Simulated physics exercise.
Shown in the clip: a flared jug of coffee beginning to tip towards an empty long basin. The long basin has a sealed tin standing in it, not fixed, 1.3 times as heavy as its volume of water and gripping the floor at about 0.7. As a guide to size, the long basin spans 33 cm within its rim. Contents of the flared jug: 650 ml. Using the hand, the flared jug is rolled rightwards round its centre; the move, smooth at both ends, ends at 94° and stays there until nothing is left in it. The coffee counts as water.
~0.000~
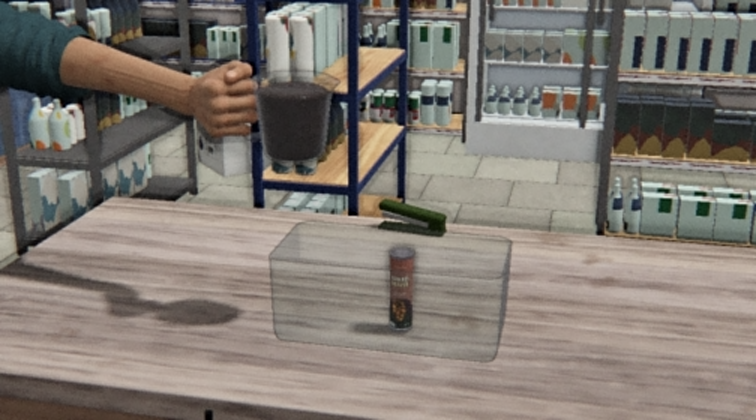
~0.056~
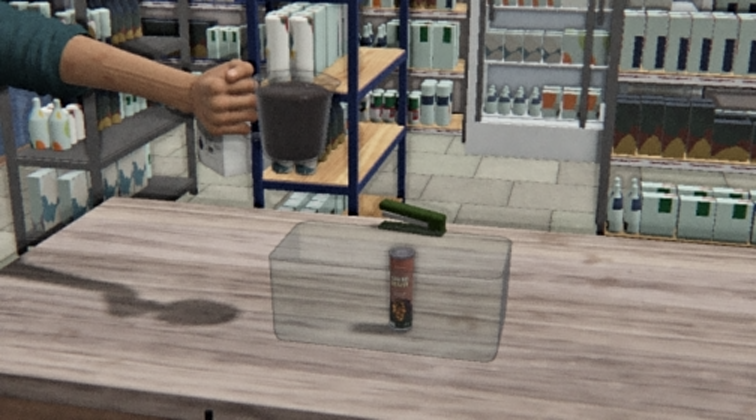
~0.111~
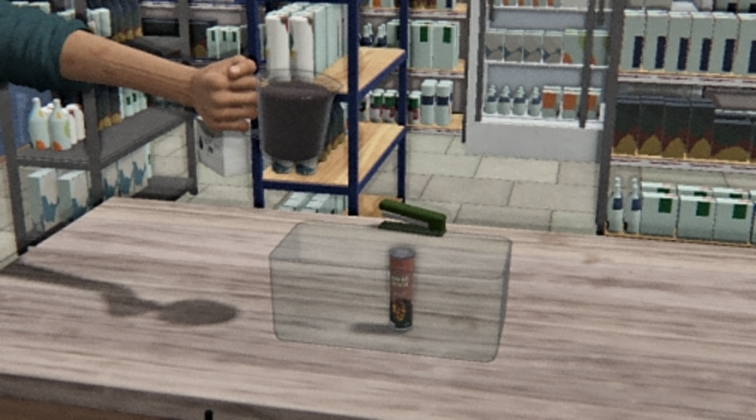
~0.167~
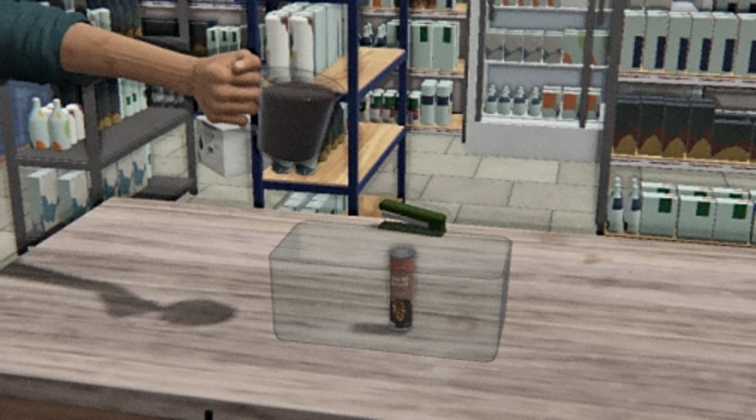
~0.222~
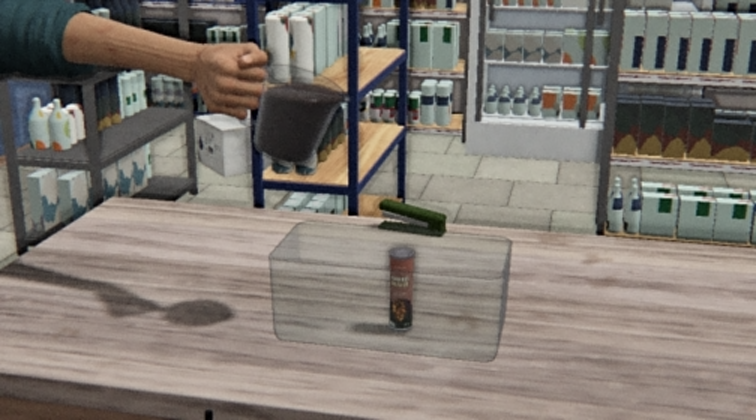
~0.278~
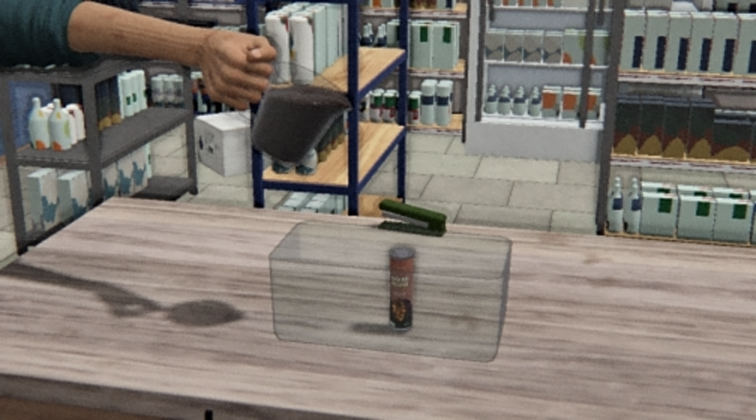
A hand tilts a clear jug of dark liquid rightwards above a wooden table.
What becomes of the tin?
The tin is knocked over.
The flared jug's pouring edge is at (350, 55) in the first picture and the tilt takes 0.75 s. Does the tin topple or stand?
It does not tip.
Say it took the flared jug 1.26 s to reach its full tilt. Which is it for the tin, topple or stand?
Then it stays up.
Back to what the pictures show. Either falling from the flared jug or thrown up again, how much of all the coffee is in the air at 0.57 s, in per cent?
Close to 30 in a hundred.
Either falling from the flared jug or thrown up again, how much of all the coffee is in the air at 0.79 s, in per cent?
In-air share: About 24 %.
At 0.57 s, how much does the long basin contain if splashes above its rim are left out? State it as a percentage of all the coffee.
Roughly 10 per cent.
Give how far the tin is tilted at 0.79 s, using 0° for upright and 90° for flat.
0°.
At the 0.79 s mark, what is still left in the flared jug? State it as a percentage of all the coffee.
Roughly 20 per cent.
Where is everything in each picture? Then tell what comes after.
Tilt 0°; pouring edge (340, 82); surface from (260, 87) to (330, 91); the long basin's rim runs from (284, 240) to (507, 259); the tin's top is at (402, 256), in the first frame.
Tilt 1°; pouring edge (341, 83); surface from (260, 87) to (331, 92), in the second frame.
Tilt 5°; pouring edge (343, 86); surface from (262, 87) to (332, 93), in the third frame.
Tilt 11°; pouring edge (346, 92); surface from (264, 87) to (336, 94), in the fourth frame.
Tilt 18°; pouring edge (349, 99); surface from (267, 90) to (343, 97), in the fifth frame.
Tilt 28°; pouring edge (352, 109); surface from (265, 99) to (351, 105), in the sixth frame.
After 0.57 s the tilt is 81° and 61 per cent is still to pour; the tin stands where it began.
After 0.79 s the tilt is 94° and 20 per cent is still to pour; the tin stands where it began.
After 1.01 s the tilt is 94° and 5 per cent is still to pour; the tin leans 39°.
After 1.26 s the tilt is 94° and 1 per cent is still to pour; the tin lies on its side.
In the end the tin lies on its side.
